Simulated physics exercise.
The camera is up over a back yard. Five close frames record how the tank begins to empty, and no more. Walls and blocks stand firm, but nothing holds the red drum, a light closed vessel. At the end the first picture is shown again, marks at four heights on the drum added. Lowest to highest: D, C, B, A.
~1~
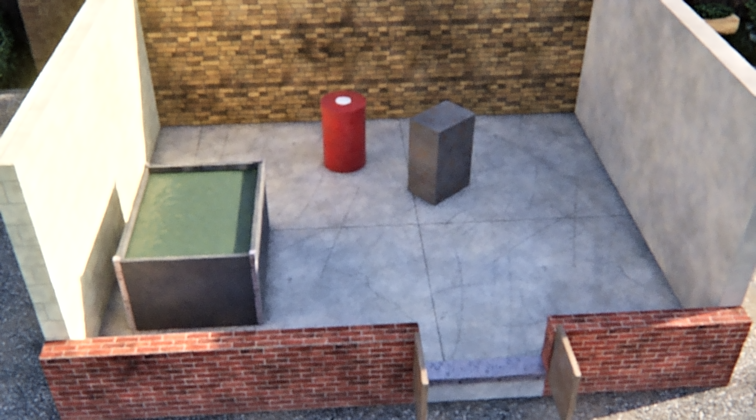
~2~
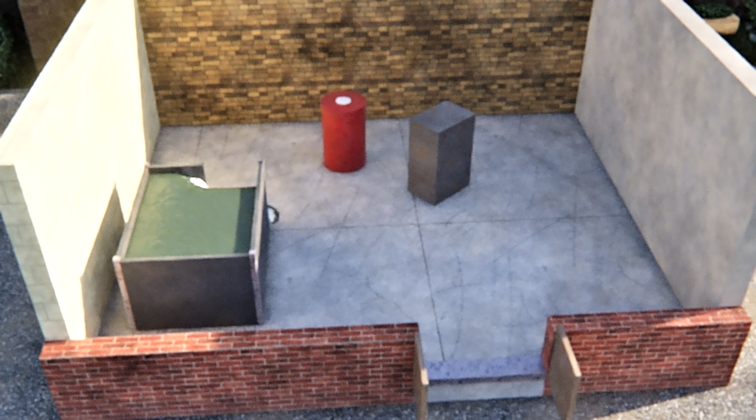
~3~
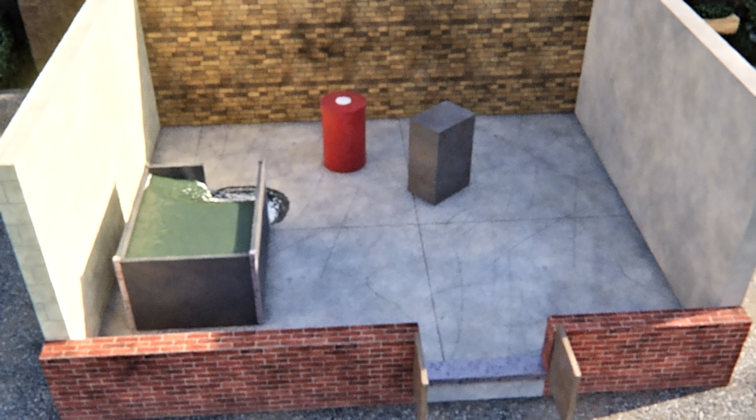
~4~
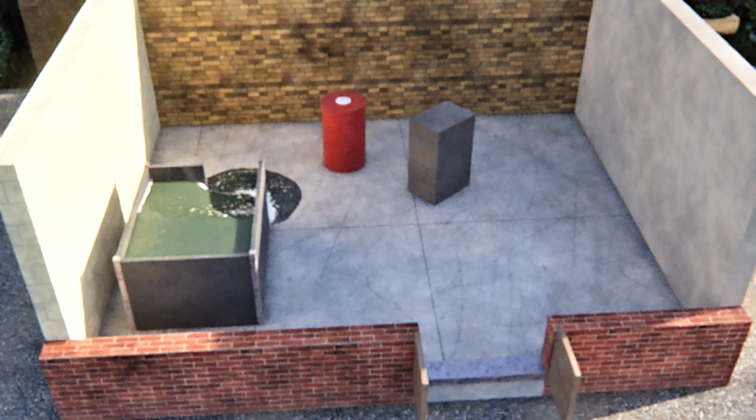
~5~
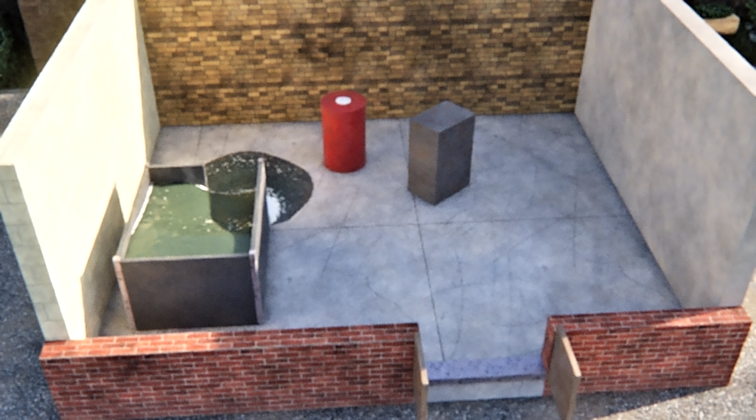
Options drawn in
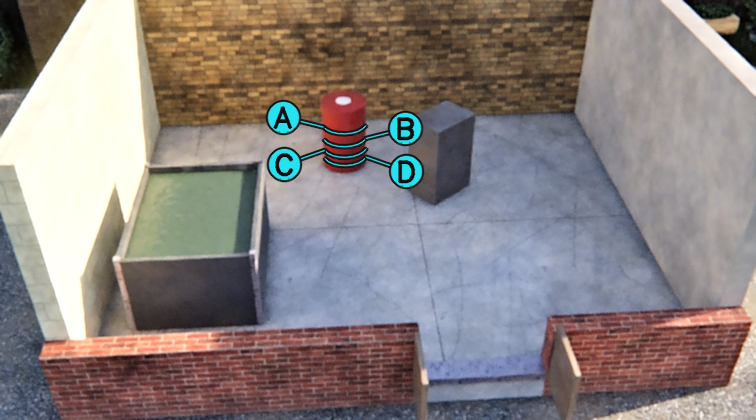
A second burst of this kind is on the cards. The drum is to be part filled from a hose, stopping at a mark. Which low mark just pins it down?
Choose C.
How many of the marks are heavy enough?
Three of them.
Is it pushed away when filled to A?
No, that is safe.
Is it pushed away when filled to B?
No, not at all.
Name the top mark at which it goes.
Here it is mark D.
On the marked copy, A at (345, 133); B at (345, 146); C at (345, 157); D at (346, 165); from the bottom up D, C, B, A.
If A is chosen, it does not move.
If B is chosen, it does not move.
If C is chosen, it does not move.
If D is chosen, it is pushed about its own width away.
